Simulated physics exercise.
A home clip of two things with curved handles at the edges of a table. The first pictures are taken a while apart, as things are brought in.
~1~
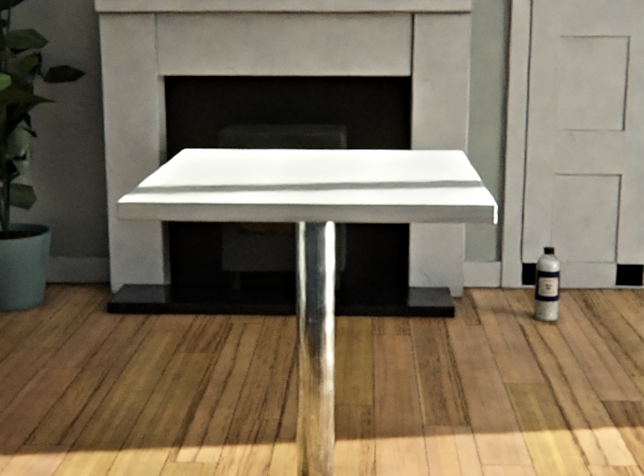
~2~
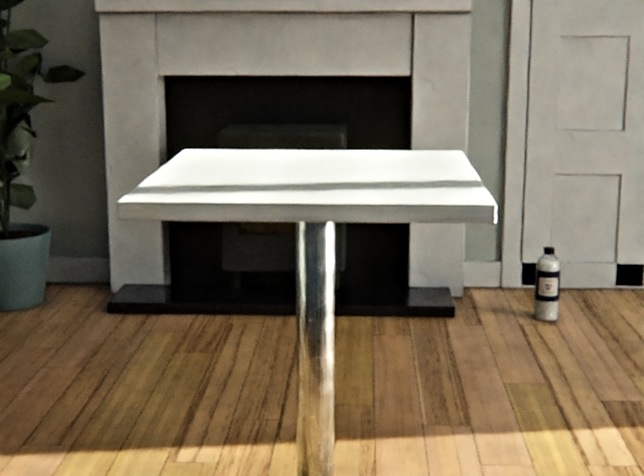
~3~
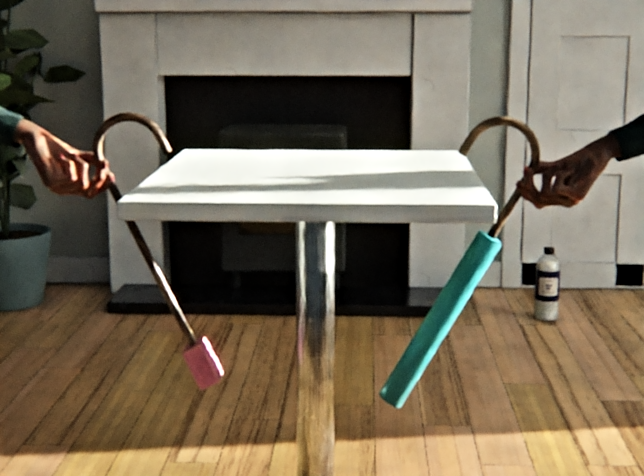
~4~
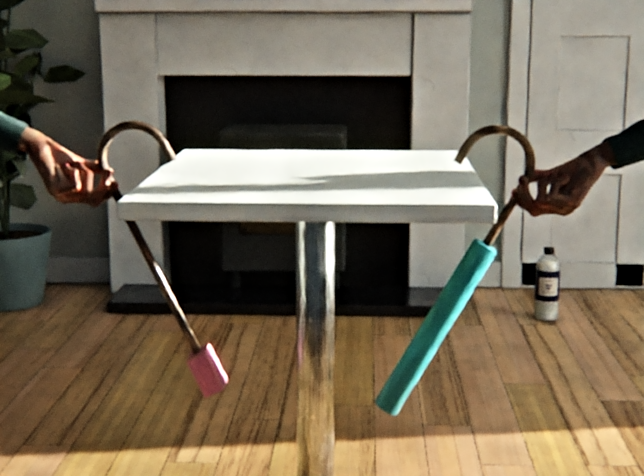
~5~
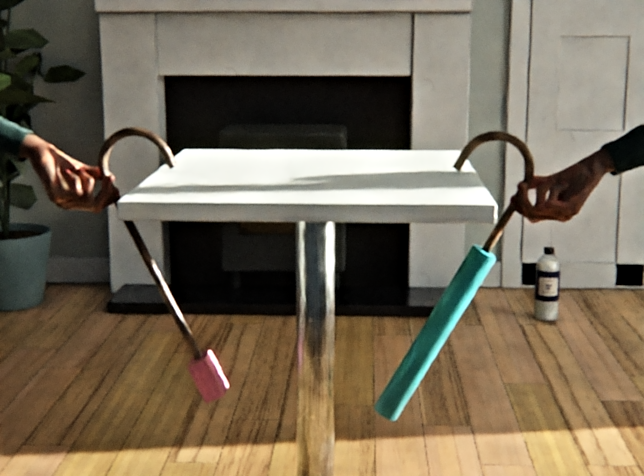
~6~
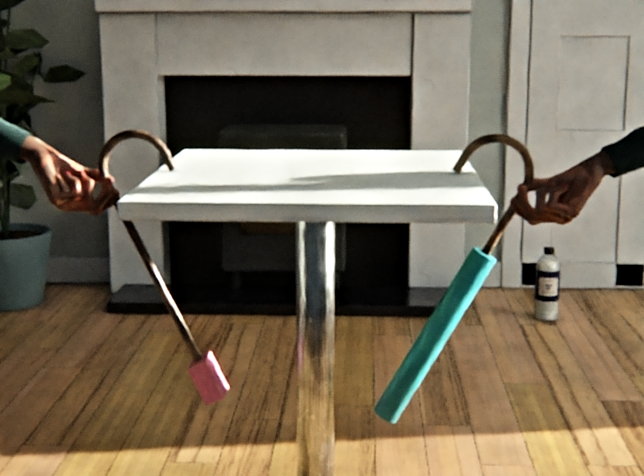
In a living room, two hands bringing curved-handled pink and turquoise objects to opposite edges of a white table, then holding them there.
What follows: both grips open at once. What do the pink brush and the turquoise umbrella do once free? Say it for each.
The pink brush remains in place, the turquoise umbrella remains in place.
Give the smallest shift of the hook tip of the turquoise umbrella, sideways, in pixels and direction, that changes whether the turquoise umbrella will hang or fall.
About 20 pixels right.
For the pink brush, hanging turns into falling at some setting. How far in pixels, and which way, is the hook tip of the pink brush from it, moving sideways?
A shift of 20 pixels, going left.
Then, 0.40 s on from there, pink brush at rest near (180, 263); turquoise umbrella at rest near (439, 278).
In the end, the pink brush stays hooked on the edge, near (180, 263); the turquoise umbrella stays hooked on the edge, near (437, 277).
